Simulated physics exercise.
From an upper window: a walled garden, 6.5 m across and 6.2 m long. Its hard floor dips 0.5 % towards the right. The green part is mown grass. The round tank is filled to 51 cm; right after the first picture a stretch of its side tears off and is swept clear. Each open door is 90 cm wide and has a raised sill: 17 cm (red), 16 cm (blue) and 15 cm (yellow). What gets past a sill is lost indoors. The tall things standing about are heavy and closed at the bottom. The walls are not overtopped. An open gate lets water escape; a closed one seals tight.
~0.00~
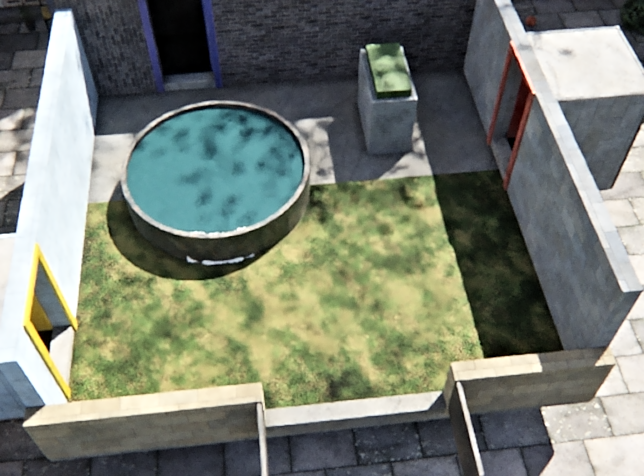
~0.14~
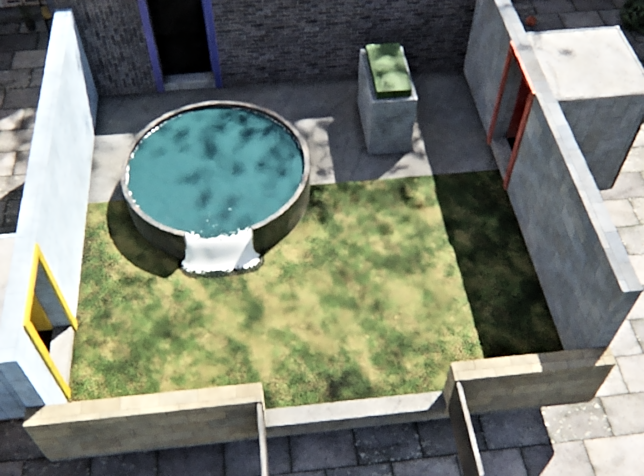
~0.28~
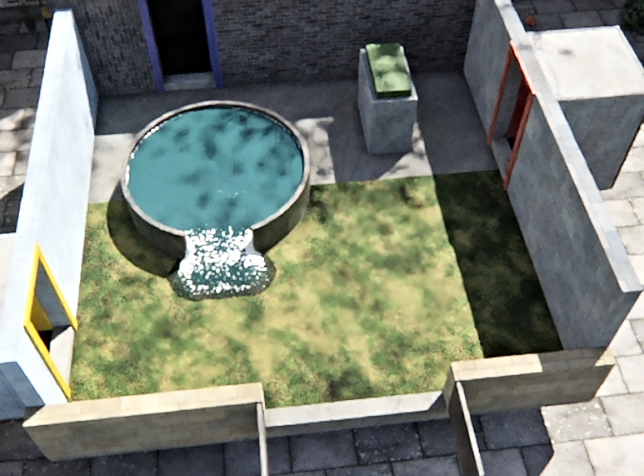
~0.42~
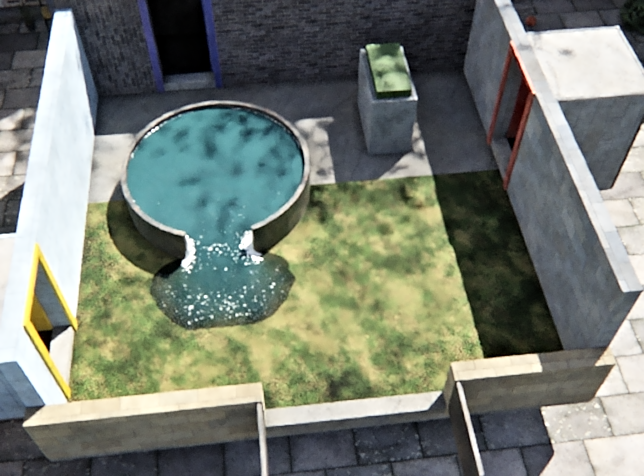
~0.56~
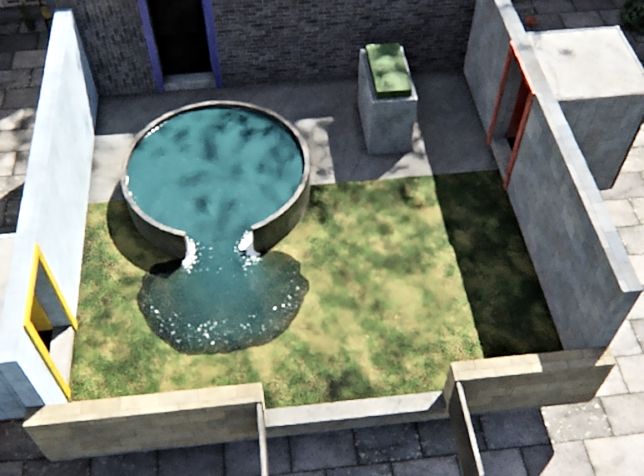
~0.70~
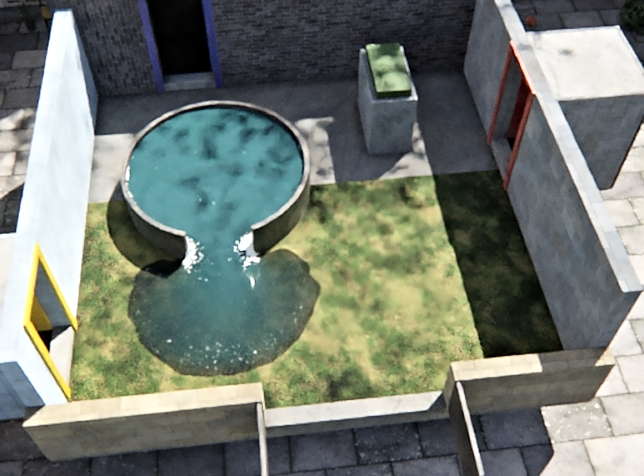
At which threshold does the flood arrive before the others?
The yellow door.
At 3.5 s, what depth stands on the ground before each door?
Depths in cm: Red 0, blue 0, yellow 17.
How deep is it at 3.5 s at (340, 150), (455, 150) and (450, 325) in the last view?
In that order: 0, 0 and 1 cm.
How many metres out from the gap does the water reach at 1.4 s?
About 2.6 m.
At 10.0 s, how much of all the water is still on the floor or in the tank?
Some 80 per cent remains.
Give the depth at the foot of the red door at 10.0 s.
Some 0.5 cm.
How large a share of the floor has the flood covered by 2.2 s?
Some 30 per cent of it.
After 1.4 s water covers 20 % of the floor and is deepest (28 cm) near (219, 264); red door not reached, blue door not reached, yellow door not reached.
After 2.2 s water covers 30 % of the floor and is deepest (26 cm) near (219, 264); red door not reached, blue door not reached, yellow door reached at 2.0 s.
After 3.5 s water covers 35 % of the floor and is deepest (22 cm) near (80, 428); red door not reached, blue door not reached, yellow door reached at 2.0 s.
After 6.0 s water covers 55 % of the floor and is deepest (15 cm) near (65, 429); red door not reached, blue door not reached, yellow door reached at 2.0 s.
After 10.0 s water covers 75 % of the floor and is deepest (10 cm) near (182, 417); red door not reached, blue door reached at 7.7 s, yellow door reached at 2.0 s.
